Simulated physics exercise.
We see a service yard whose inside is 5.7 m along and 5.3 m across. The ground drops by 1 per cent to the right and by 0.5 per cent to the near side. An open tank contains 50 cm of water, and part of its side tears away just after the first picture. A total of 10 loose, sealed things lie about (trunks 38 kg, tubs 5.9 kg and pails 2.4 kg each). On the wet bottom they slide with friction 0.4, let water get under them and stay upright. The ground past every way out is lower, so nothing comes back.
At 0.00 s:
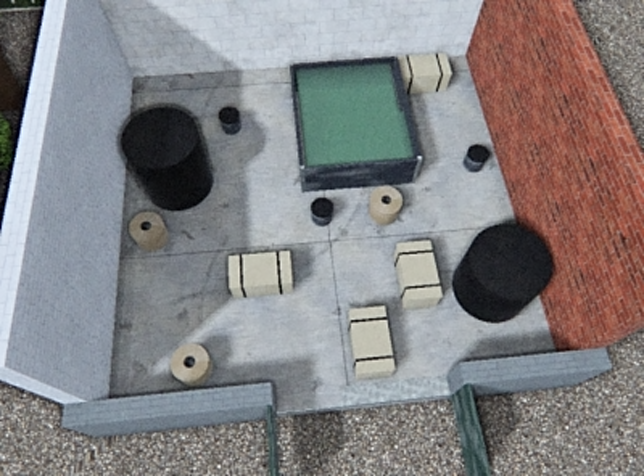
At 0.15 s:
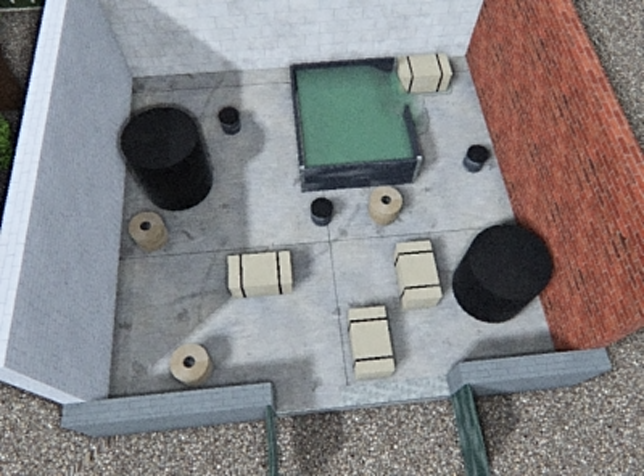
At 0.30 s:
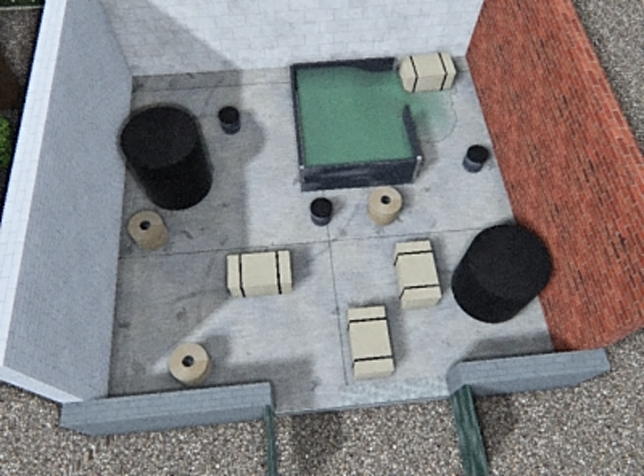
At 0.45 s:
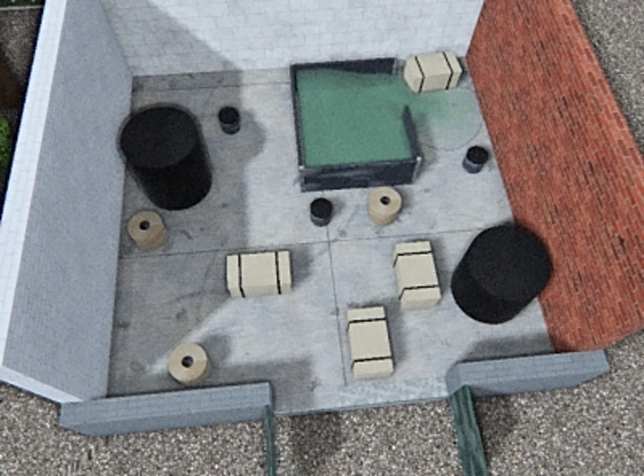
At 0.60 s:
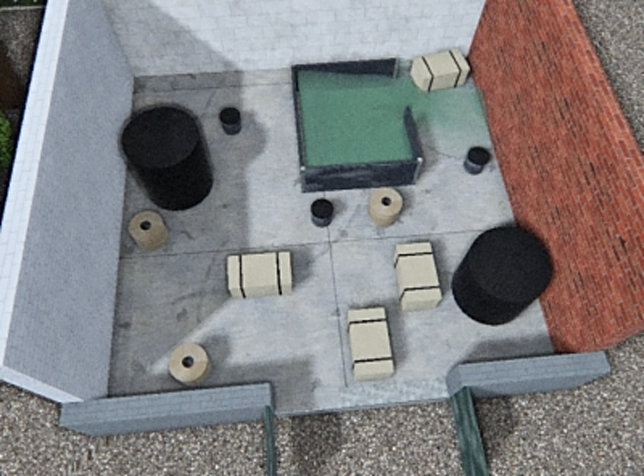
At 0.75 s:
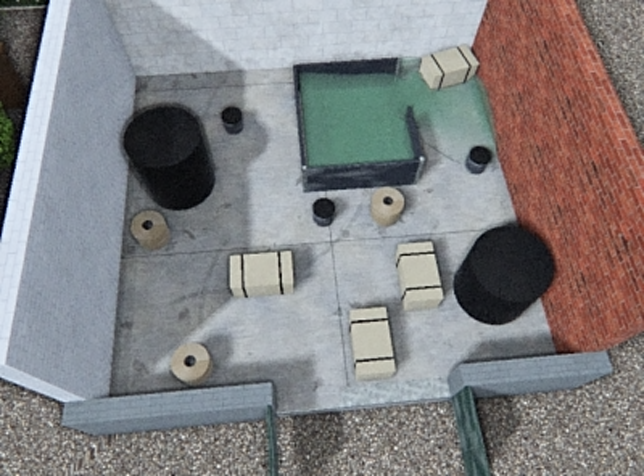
A dark-sided tank of green water broke open at its back right corner inside a walled yard, and the water spread across the floor, nudging one pale banded block slightly to the right.
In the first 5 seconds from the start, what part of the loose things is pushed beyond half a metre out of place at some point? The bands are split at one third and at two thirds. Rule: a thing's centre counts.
It falls under one third.
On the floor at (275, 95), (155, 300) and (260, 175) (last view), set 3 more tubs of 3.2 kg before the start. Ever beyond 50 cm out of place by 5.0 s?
Result, in sequence: Below the mark / below the mark / below the mark.
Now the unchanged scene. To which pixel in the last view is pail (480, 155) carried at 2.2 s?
Around (425, 200).
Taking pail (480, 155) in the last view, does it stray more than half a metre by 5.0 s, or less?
It is more.
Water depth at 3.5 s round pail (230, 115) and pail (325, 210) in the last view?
I'd estimate 0 cm for the first and 0 cm for the second.
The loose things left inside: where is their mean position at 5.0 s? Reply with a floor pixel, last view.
Mean floor pixel: About (307, 251).
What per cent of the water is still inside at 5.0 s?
About 98 in a hundred parts of the water.
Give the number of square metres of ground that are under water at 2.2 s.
Roughly 9.5 m2 of it is wet.
After 1.1 s 1 of 10 are over 50 cm from their spots; 1 afloat.
After 2.2 s 1 of 10 are over 50 cm from their spots; 1 afloat.
After 3.5 s 2 of 10 are over 50 cm from their spots; 1 afloat.
After 5.0 s 2 of 10 are over 50 cm from their spots, and 2 have been at some point; 0 afloat.
